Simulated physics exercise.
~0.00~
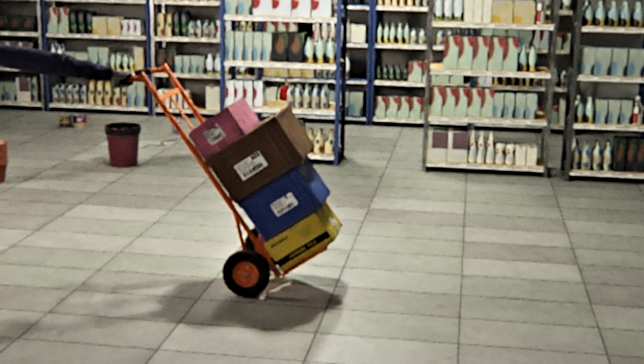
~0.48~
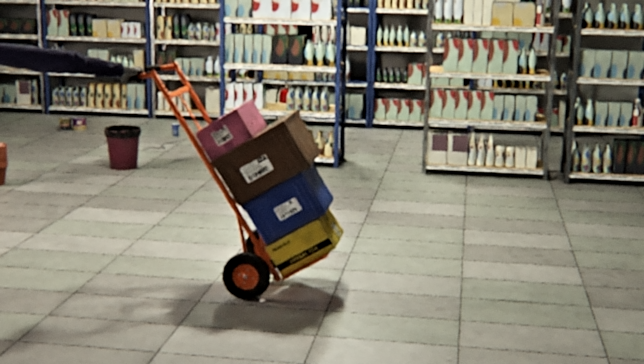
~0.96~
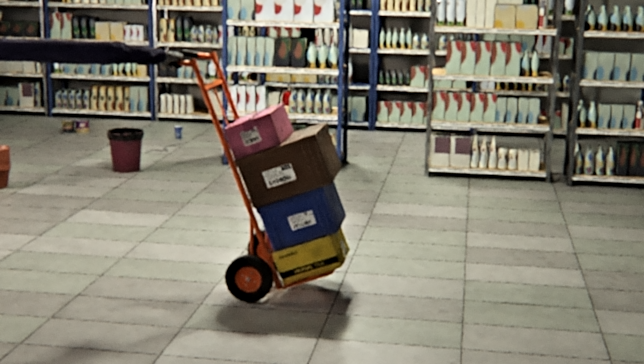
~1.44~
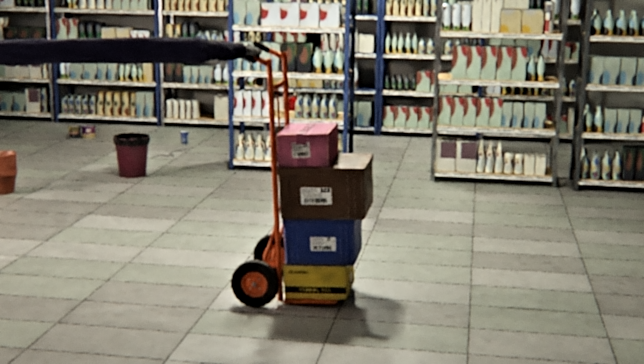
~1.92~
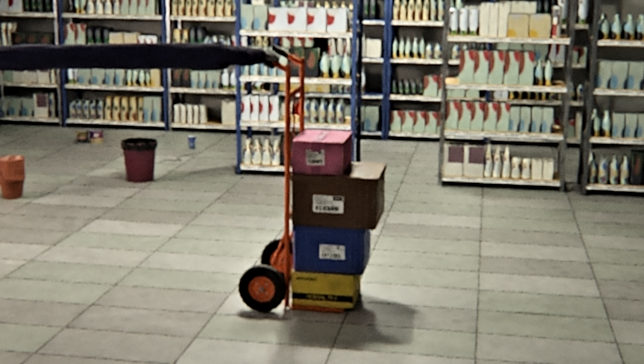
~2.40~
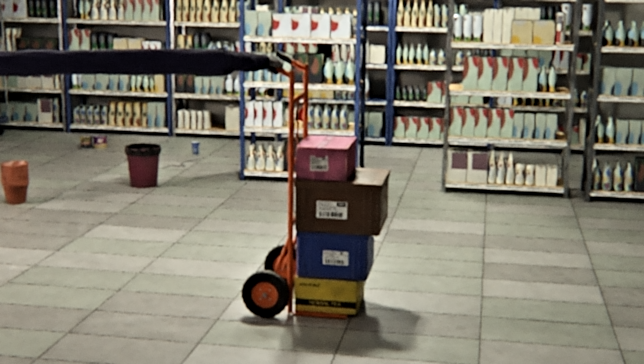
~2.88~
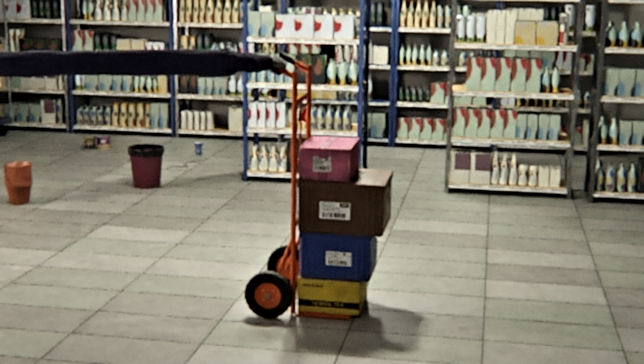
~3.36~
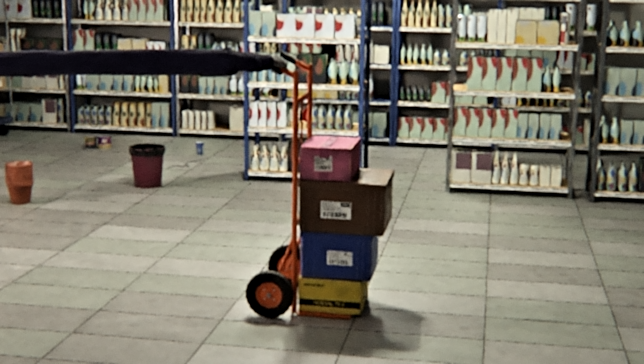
Orange sack truck stacked with four boxes swinging from a backward tilt to upright in a shop aisle, the stack staying standing.
